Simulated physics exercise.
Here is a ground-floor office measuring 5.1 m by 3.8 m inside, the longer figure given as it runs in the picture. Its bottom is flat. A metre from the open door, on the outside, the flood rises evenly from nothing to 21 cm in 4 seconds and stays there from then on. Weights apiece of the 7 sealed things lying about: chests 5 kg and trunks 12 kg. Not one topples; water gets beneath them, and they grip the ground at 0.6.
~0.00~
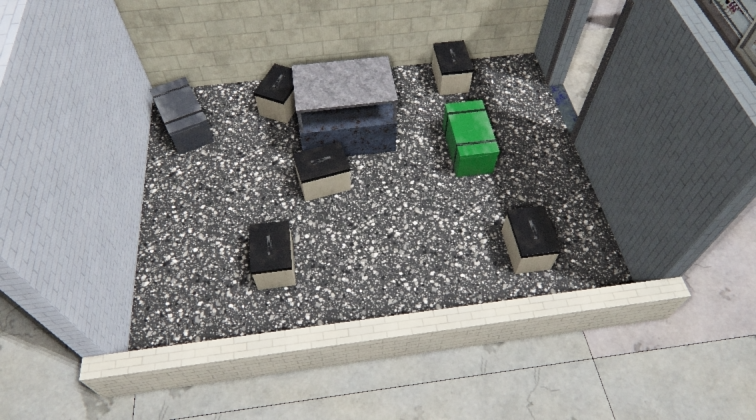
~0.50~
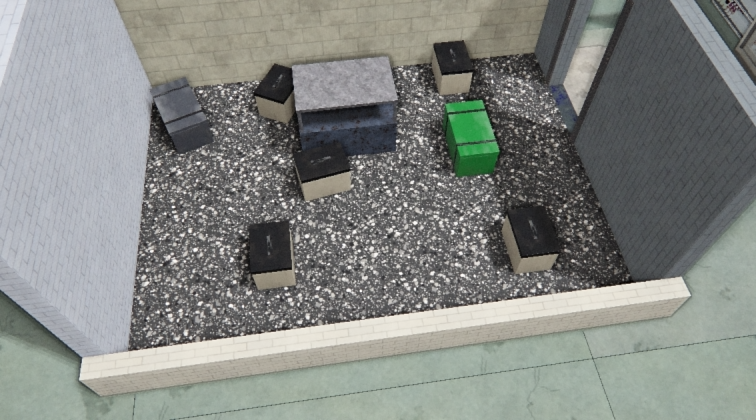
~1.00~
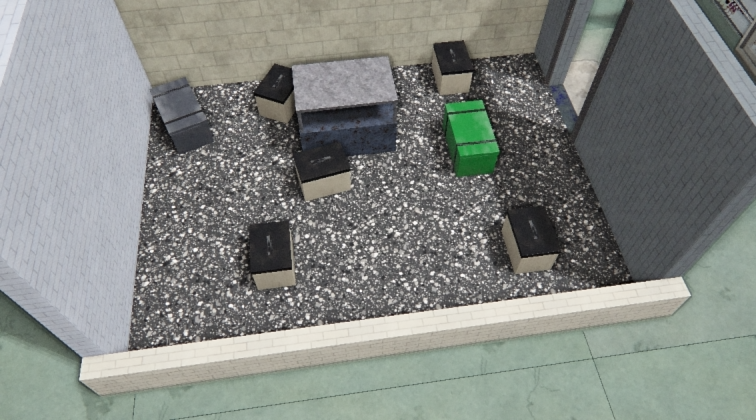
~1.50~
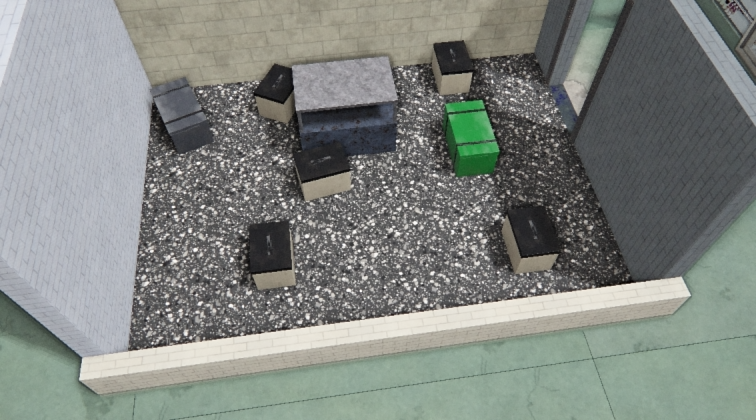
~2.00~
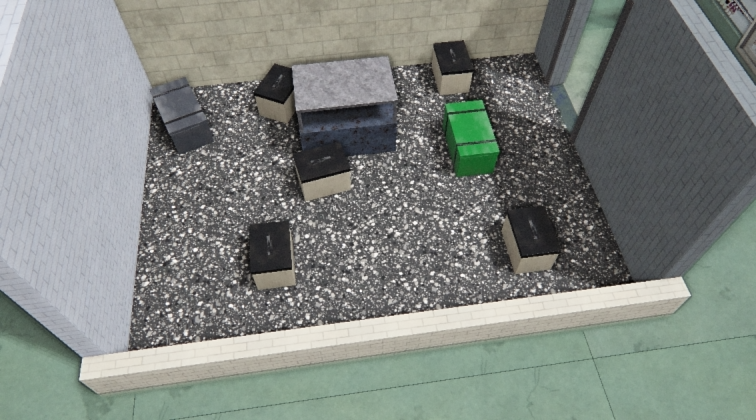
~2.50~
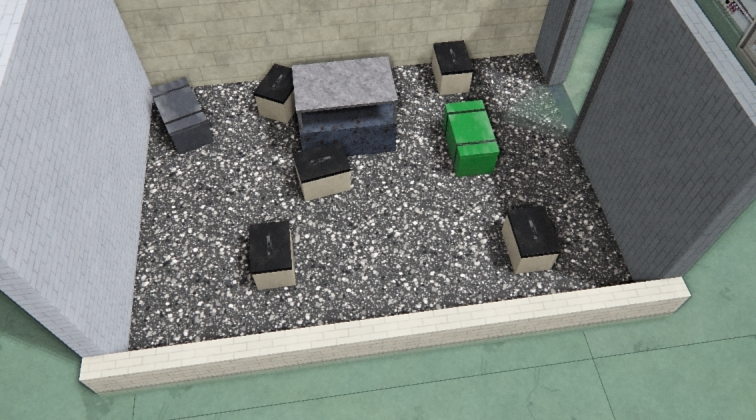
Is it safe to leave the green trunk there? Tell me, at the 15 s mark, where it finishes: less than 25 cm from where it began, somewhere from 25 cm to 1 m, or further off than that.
It finishes more than 1 m away.
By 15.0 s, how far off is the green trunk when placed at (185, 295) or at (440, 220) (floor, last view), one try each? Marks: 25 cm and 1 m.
The first time it wanders far off, the second time it wanders far off.
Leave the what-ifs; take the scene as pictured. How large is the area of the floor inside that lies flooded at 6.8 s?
Roughly 13 m2 of it is wet.
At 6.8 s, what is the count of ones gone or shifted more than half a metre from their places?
I count 3 of them.
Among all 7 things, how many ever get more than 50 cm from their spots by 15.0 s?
The answer here is 7.
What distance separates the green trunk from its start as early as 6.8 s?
Roughly 150 cm.
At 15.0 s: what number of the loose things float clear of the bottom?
At that instant the tally stands at 7.
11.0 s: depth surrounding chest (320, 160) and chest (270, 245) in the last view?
First roughly 2 cm, second roughly 8 cm.
After 3.5 s the green trunk is near (470, 127), 0.0 m from its start, aground; 0 afloat.
After 6.8 s the green trunk is near (360, 190), 1.6 m from its start, aground; 1 afloat.
After 11.0 s the green trunk is near (258, 239), 2.7 m from its start, afloat; 7 afloat.
After 15.0 s the green trunk is near (356, 169), 1.5 m from its start, afloat; 7 afloat.
